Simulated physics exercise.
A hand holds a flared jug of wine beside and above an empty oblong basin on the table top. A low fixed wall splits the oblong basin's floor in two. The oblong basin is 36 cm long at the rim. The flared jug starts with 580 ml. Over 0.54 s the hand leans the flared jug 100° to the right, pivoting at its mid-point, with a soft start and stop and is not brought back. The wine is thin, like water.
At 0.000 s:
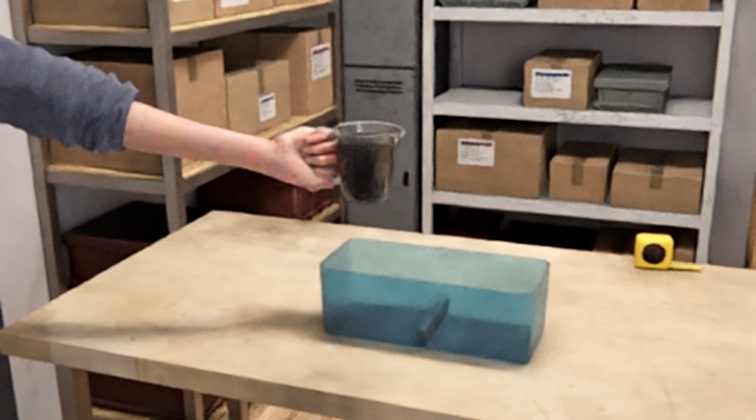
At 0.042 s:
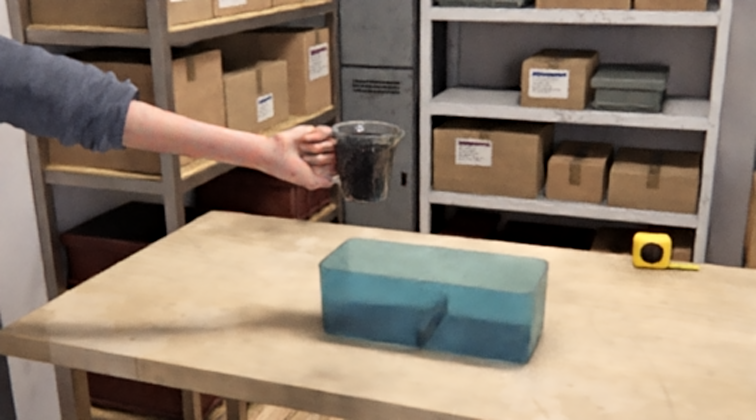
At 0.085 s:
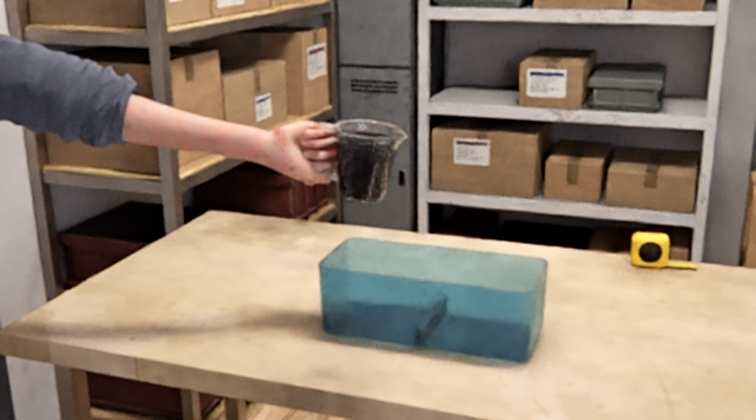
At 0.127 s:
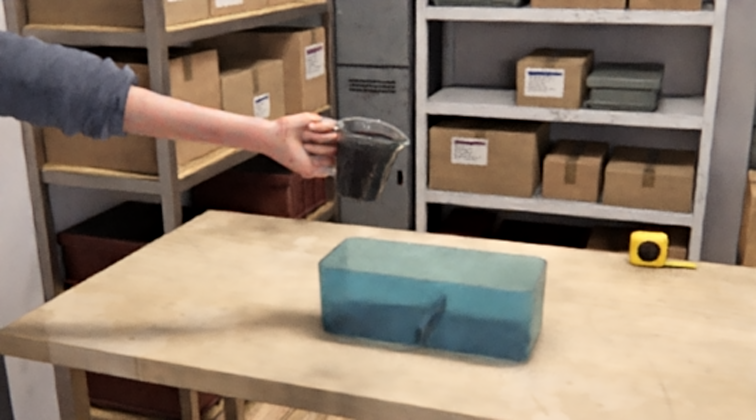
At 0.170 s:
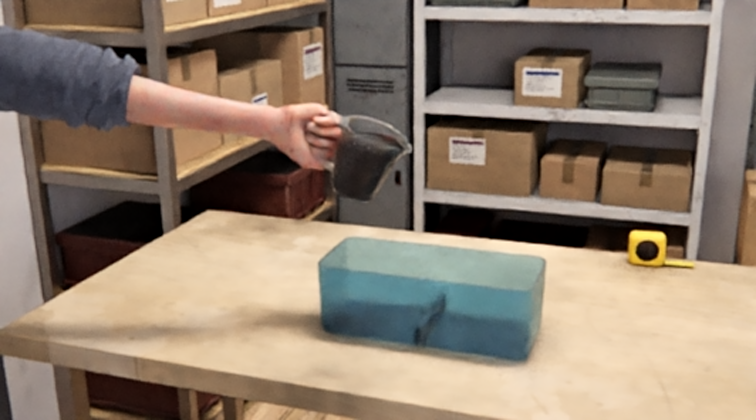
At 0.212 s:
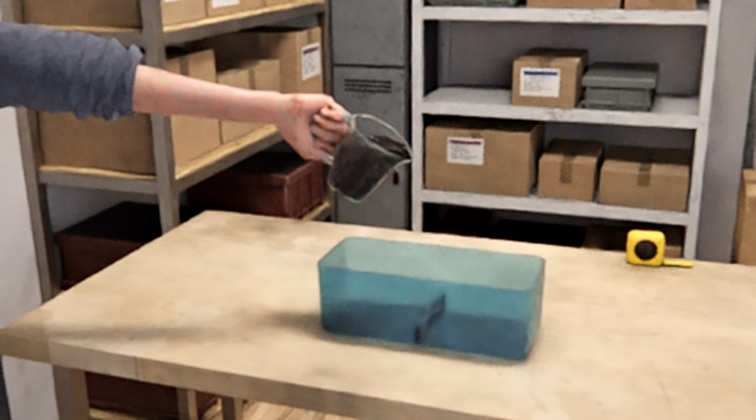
A hand reaching in from the left, in a blue-grey sleeve, holds a clear flared jug of dark liquid above a translucent teal oblong basin on a pale wooden table. Seen from the front and slightly above, the storeroom has shelves of cardboard boxes behind and a yellow tape measure at right. The hand smoothly leans the jug to the right, while the basin stays still.
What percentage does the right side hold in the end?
Roughly 88 per cent is past the wall.
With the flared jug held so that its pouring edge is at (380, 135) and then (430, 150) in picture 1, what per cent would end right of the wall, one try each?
First 20, then 90 per cent.
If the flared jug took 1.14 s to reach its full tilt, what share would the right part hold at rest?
In that case some 90 per cent.
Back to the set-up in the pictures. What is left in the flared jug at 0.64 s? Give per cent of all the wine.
About 12 per cent.
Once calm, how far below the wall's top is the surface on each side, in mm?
Left about 30 mm, right about 12 mm.
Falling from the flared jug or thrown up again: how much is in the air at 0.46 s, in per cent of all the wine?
Near 34 in a hundred.
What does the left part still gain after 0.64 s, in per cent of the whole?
Some 4 per cent.
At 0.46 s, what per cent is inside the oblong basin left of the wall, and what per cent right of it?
Near 0 on the left, 16 on the right.
After 0.46 s the tilt is 95° and 50 per cent is still to pour, 0 is left of the wall and 16 right of it.
After 0.64 s the tilt is 100° and 12 per cent is still to pour, 6 is left of the wall and 62 right of it.
After 0.83 s the tilt is 100° and 1 per cent is still to pour, 8 is left of the wall and 85 right of it.
After 1.04 s the tilt is 100° and 0 per cent is still to pour, 9 is left of the wall and 89 right of it.
In the end 11 per cent lies left of the wall, 88 right of it and 2 outside.
